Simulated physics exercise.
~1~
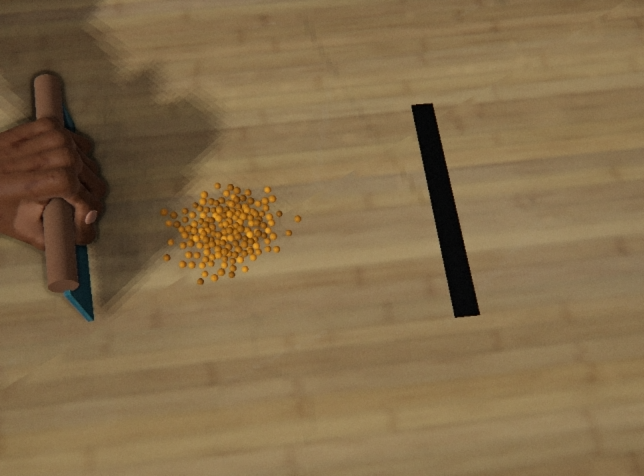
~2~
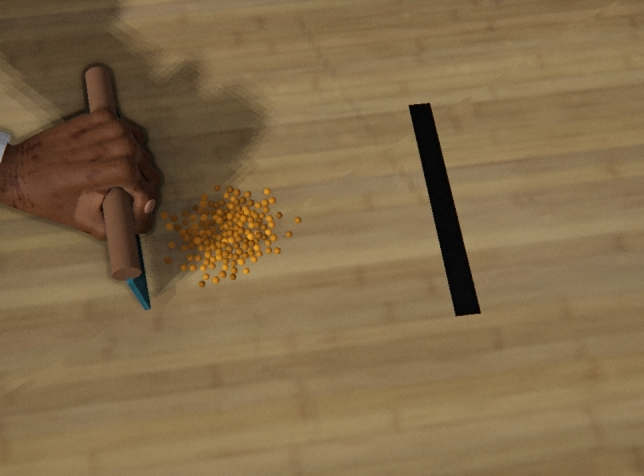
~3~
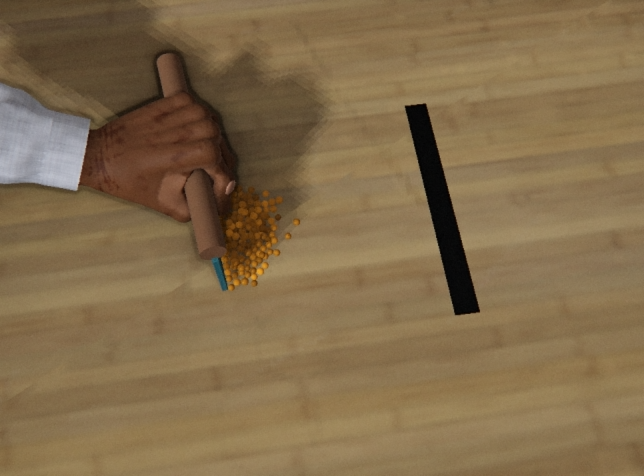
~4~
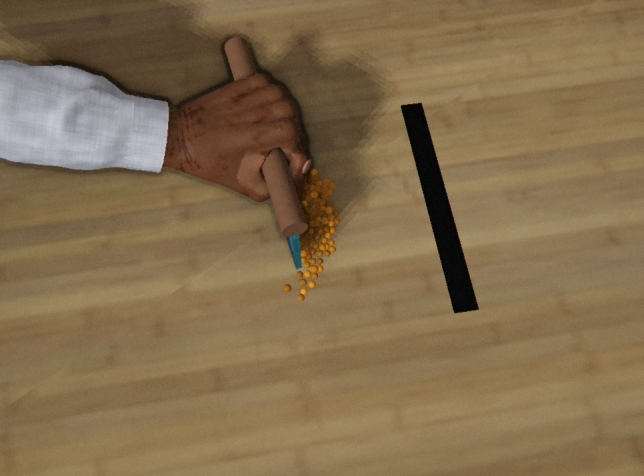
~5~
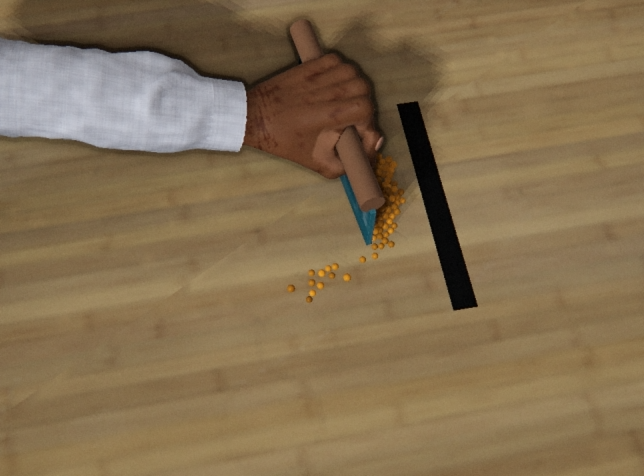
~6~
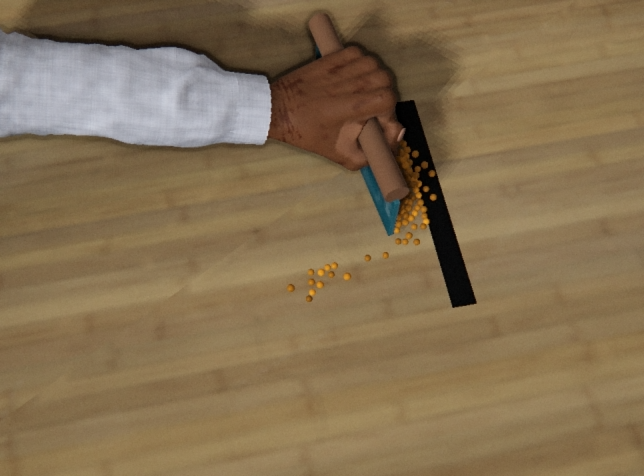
A hand pushes yellow kernels rightwards with a scraper, leaving most short of a black strip.
